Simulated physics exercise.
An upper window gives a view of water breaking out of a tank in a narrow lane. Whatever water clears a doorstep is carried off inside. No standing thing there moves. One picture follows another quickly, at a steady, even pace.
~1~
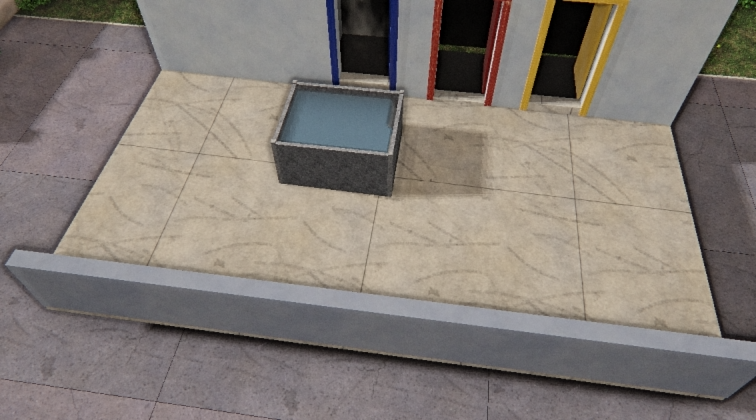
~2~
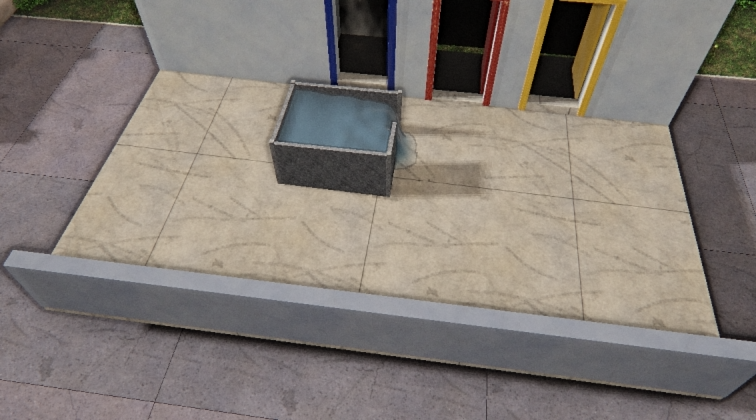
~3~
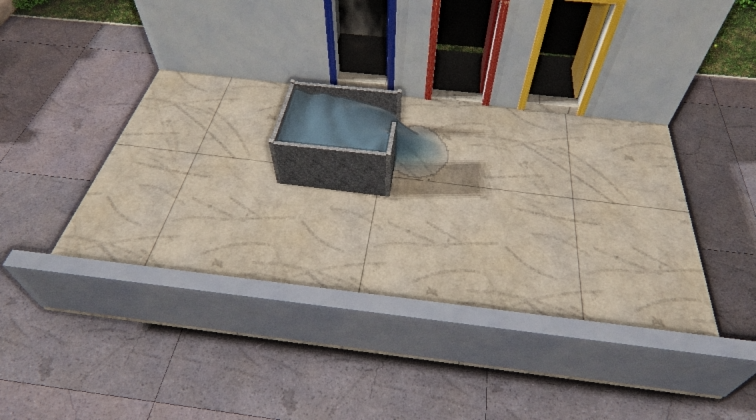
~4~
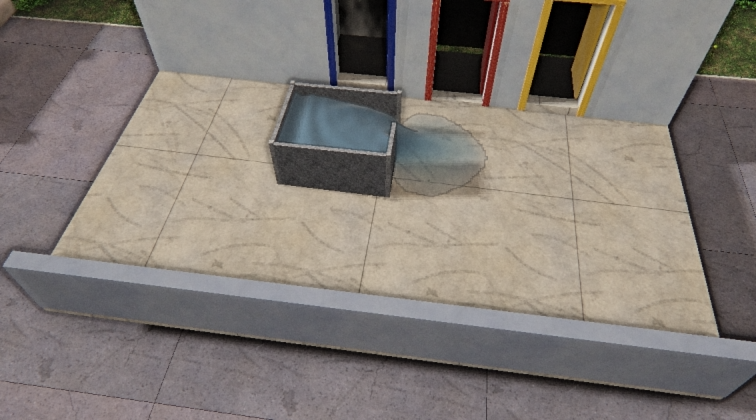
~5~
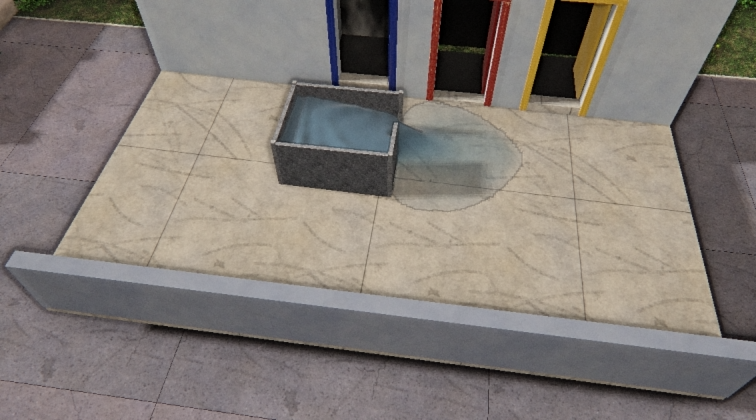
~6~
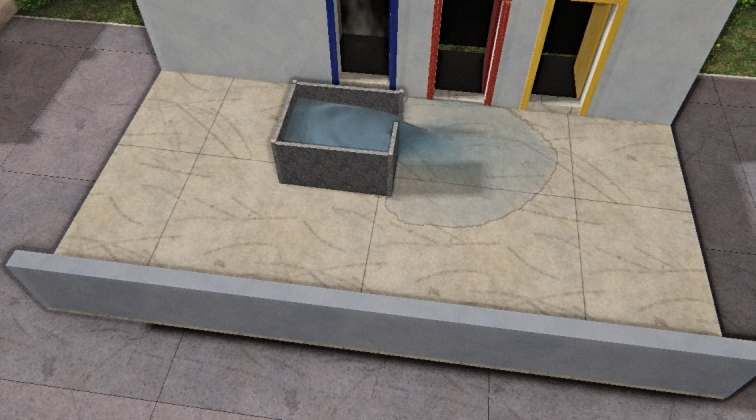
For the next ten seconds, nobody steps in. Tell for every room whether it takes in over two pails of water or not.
One by one: The blue door will not go over two buckets. The yellow door will not go over two buckets. The red door will be deluged.
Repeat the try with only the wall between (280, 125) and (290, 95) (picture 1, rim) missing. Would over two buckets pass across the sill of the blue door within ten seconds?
In brief, the blue door remains below.
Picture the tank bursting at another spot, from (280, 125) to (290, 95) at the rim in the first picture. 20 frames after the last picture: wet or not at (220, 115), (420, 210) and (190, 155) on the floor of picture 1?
Taking each in turn, they come out watered, kept dry, watered.
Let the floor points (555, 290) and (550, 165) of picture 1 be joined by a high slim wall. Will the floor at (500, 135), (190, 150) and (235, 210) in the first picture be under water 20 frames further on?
The first is inundated, the second still bare and the third still bare.
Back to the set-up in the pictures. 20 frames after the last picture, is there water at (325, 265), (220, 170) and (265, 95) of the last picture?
Point 1: Not wet; point 2: Not wet; point 3: Not wet.
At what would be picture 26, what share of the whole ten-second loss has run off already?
About 50 per cent.
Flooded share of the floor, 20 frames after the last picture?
Roughly 40 per cent.
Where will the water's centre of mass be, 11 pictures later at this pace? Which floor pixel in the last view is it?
Roughly (420, 163).
A moment on, water covers 30 % of the floor; the blue door not reached, the yellow door wet at the sill, nothing in, the red door over two buckets in.
Next, water covers 40 % of the floor; the blue door not reached, the yellow door wet at the sill, nothing in, the red door over two buckets in.
Then, water covers 40 % of the floor; the blue door not reached, the yellow door wet at the sill, nothing in, the red door far over two buckets in.
Later, water covers 35 % of the floor; the blue door not reached, the yellow door wet at the sill, nothing in, the red door far over two buckets in.
In the end, water covers 15 % of the floor; the blue door not reached, the yellow door wet at the sill, nothing in, the red door far over two buckets in.
